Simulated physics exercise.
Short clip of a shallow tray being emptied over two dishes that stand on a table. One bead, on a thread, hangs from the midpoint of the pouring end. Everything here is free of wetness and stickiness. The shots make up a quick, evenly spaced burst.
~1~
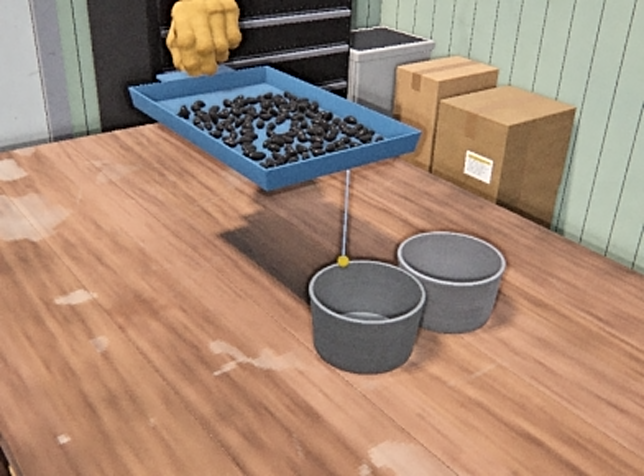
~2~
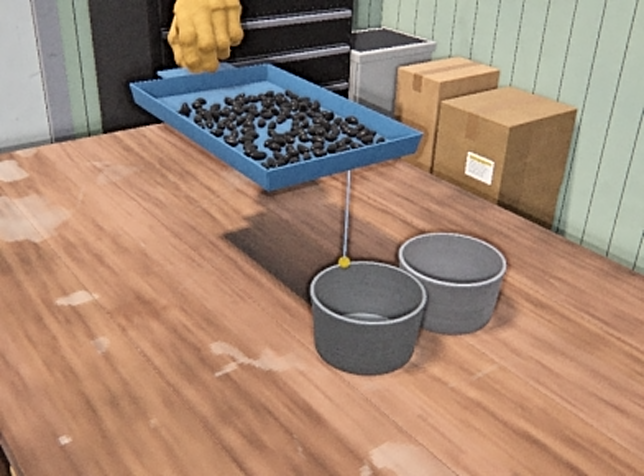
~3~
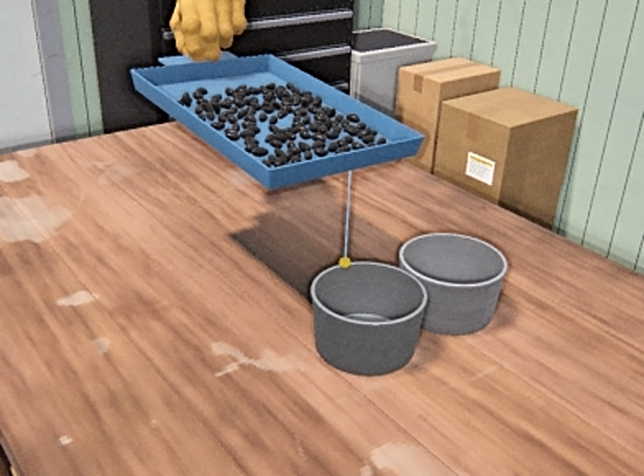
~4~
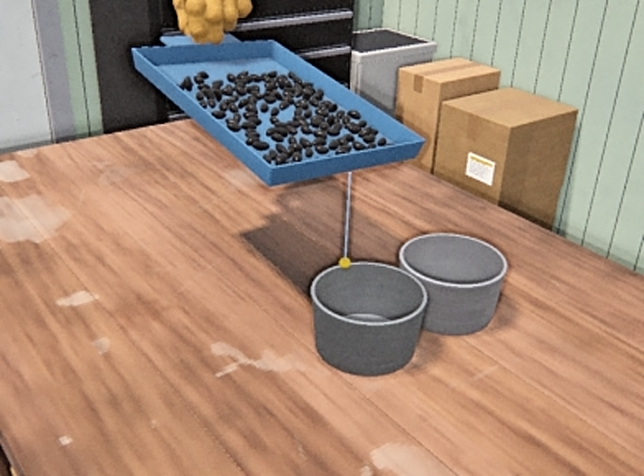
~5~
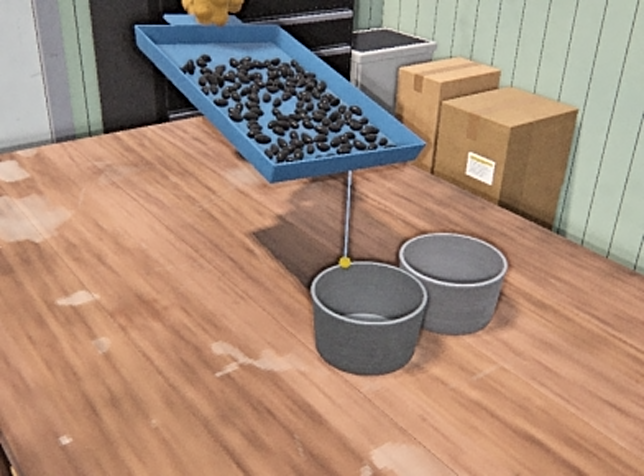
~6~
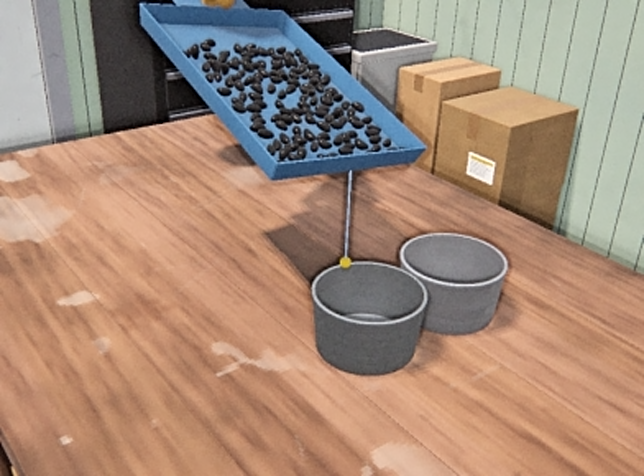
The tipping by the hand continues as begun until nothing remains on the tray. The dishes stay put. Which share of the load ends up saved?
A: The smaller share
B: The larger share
Answer: B.
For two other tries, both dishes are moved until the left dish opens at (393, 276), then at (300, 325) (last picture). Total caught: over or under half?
So that's a greater portion the first time round, a greater portion the second.
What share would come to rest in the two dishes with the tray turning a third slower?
I'd put it near 80 per cent.
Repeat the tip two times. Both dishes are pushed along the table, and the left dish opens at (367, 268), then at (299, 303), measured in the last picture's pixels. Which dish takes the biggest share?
Trial one goes to the left of the two, trial two to the right of the two.
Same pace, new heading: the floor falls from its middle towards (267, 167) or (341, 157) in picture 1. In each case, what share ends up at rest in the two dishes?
Shares: About 10 in a hundred, then about 70 in a hundred.
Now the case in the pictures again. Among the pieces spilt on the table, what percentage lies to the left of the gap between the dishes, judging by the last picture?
It comes to about 50 percent.
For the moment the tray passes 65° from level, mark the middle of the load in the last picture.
Close to (364, 111).
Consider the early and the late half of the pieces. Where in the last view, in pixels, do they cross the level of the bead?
About (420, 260), and after that about (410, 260).
Just after the last frame, tray tipped steeply; every one on the tray.
A moment on, tray tipped past a quarter turn; roughly a third on the tray; about a tenth in the left dish; roughly a quarter in the right dish; about a tenth outside both; roughly a quarter in the air.
Further on, tray tipped past a quarter turn; roughly a third in the left dish; roughly a third in the right dish; roughly a quarter outside both.
When it is over, tray tipped past a quarter turn; roughly a third in the left dish; roughly a third in the right dish; roughly a quarter outside both.
